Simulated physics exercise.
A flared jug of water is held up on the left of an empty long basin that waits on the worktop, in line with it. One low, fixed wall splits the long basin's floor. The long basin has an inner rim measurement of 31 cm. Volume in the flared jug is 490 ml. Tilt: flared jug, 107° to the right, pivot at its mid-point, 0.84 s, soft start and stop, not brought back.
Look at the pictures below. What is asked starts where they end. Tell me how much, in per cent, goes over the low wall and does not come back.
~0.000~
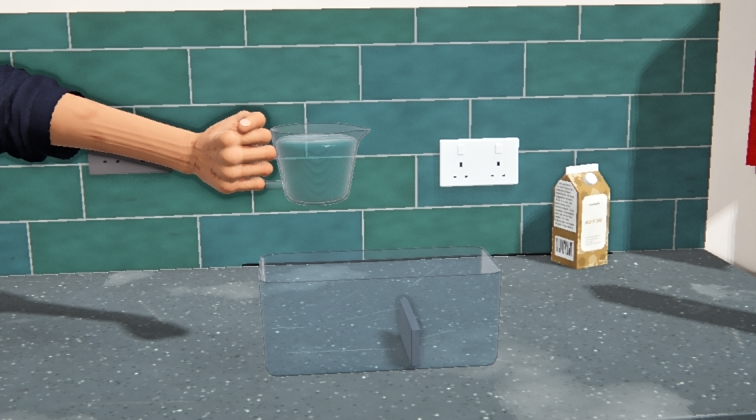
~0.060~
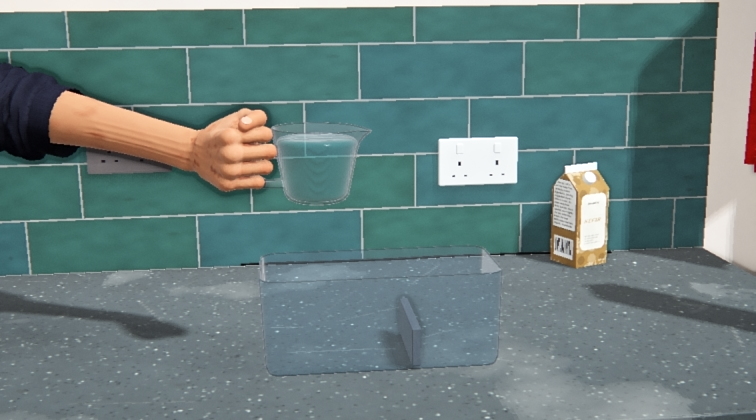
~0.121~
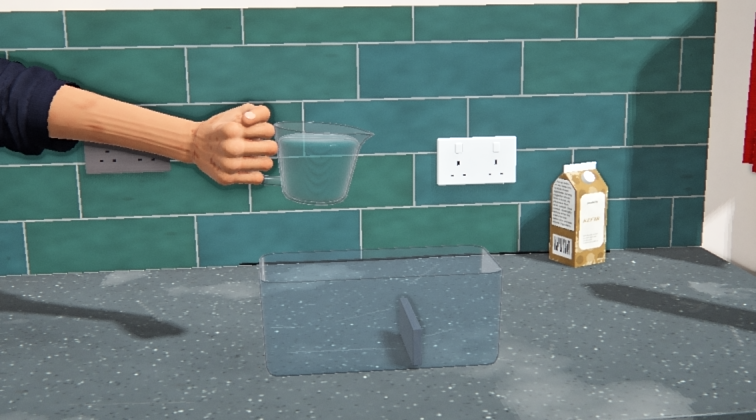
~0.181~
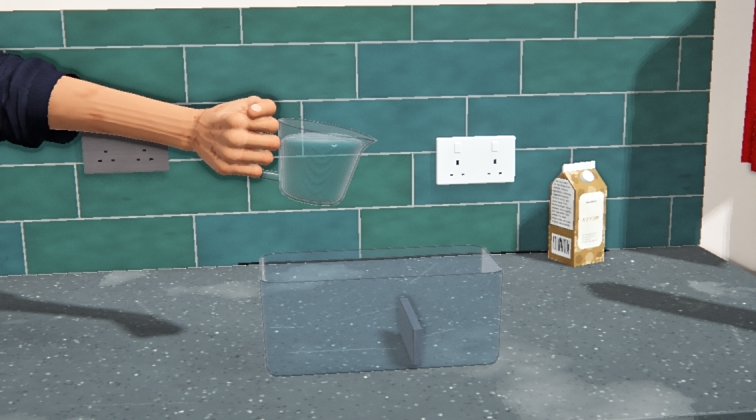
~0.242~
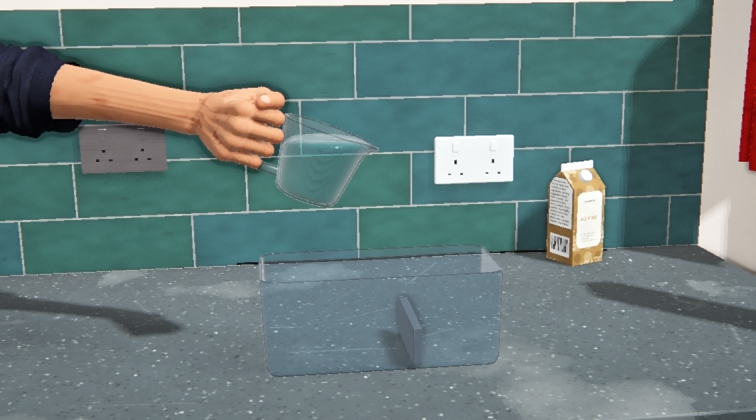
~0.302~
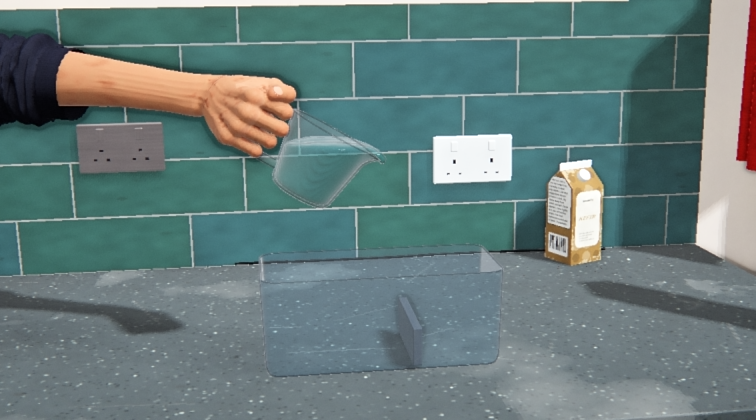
I would say about 54 per cent.
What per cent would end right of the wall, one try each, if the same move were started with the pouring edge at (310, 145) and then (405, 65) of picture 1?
Roughly 5 per cent the first time and 65 per cent the second.
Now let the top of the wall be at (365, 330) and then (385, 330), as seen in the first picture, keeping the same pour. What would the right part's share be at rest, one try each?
Result: 90 per cent, then 85 per cent.
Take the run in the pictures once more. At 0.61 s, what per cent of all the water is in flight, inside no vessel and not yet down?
Near 28 in a hundred.
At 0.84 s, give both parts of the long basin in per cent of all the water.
About 38 left, about 54 right.
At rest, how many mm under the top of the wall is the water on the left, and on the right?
Noted: Left near 42 mm, right near 32 mm.
Then, 0.61 s in, the tilt is 89° and 38 per cent is still to pour, 4 is left of the wall and 29 right of it.
Then, 0.84 s in, the tilt is 107° and 3 per cent is still to pour, 37 is left of the wall and 54 right of it.
Then, 1.08 s in, the tilt is 107° and 0 per cent is still to pour, 46 is left of the wall and 53 right of it.
Then, 1.34 s in, the tilt is 107° and 0 per cent is still to pour, 45 is left of the wall and 54 right of it.
Finally, 45 per cent lies left of the wall, 54 right of it and 1 outside.
